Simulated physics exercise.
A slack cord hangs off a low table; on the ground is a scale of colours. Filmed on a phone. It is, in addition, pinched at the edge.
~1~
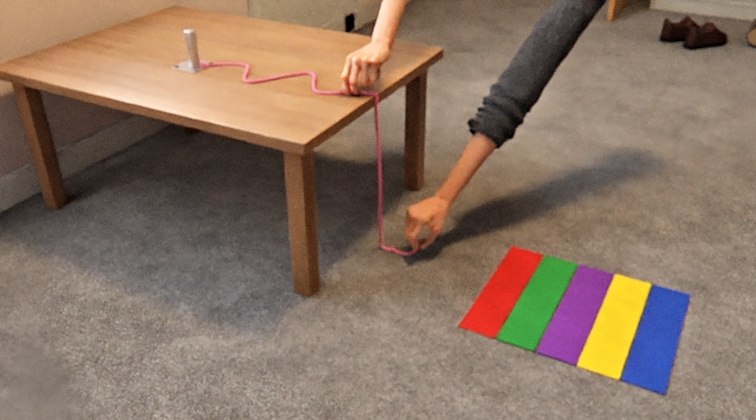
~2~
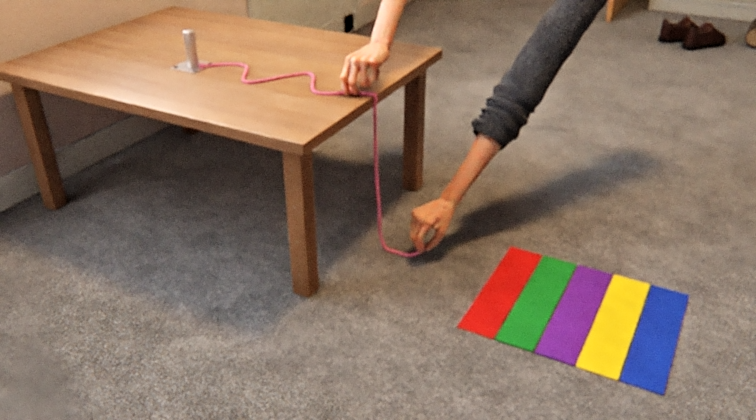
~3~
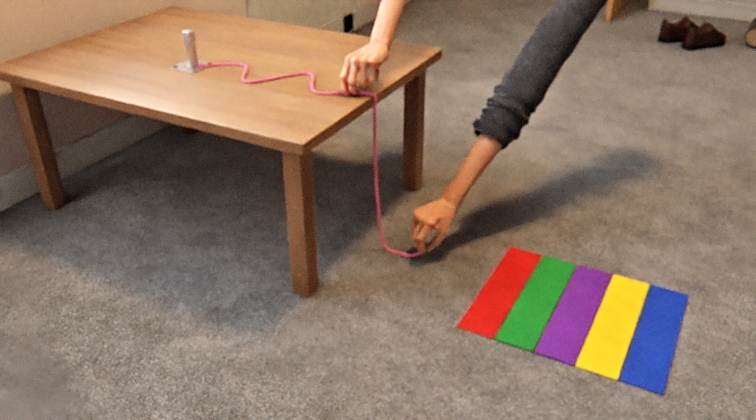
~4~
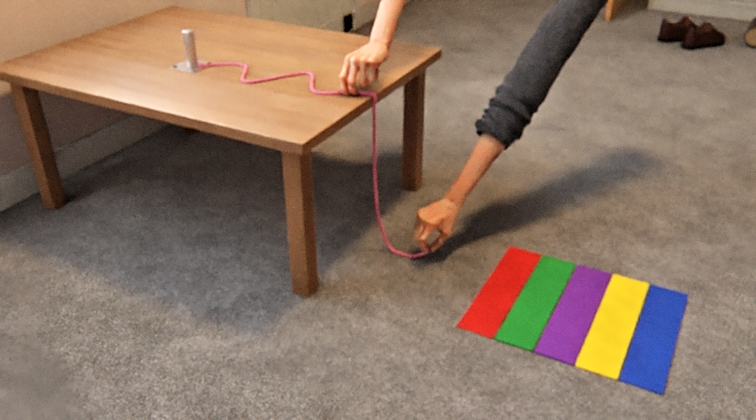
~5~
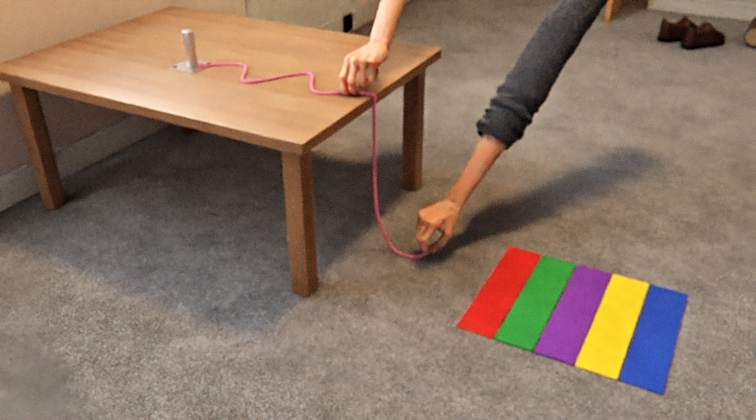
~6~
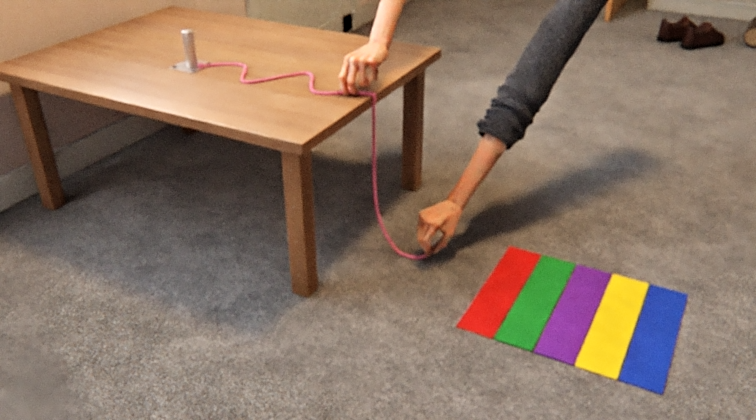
Carpeted room, one hand pinching a pink cord at a low table's edge, the other drawing its end slightly right near coloured stripes.
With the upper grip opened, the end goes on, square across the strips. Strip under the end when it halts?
Yellow strip.
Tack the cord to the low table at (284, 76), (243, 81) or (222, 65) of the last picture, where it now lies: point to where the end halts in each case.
Pixel places, try by try: (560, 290), (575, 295), (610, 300).
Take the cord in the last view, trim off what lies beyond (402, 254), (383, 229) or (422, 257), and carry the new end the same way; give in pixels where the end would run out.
Respectively (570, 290), (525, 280) and (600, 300).
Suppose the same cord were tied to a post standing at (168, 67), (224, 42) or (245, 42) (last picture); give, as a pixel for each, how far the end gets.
Try 1 about (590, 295), try 2 about (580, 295), try 3 about (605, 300).
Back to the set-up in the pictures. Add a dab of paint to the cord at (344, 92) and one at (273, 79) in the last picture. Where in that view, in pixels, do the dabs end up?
(413, 132), then (307, 85).
A little later, end near (561, 288); over purple.
Next, end near (597, 299); over purple.
When it is tight, end near (619, 305); over yellow. It halts on the yellow strip.
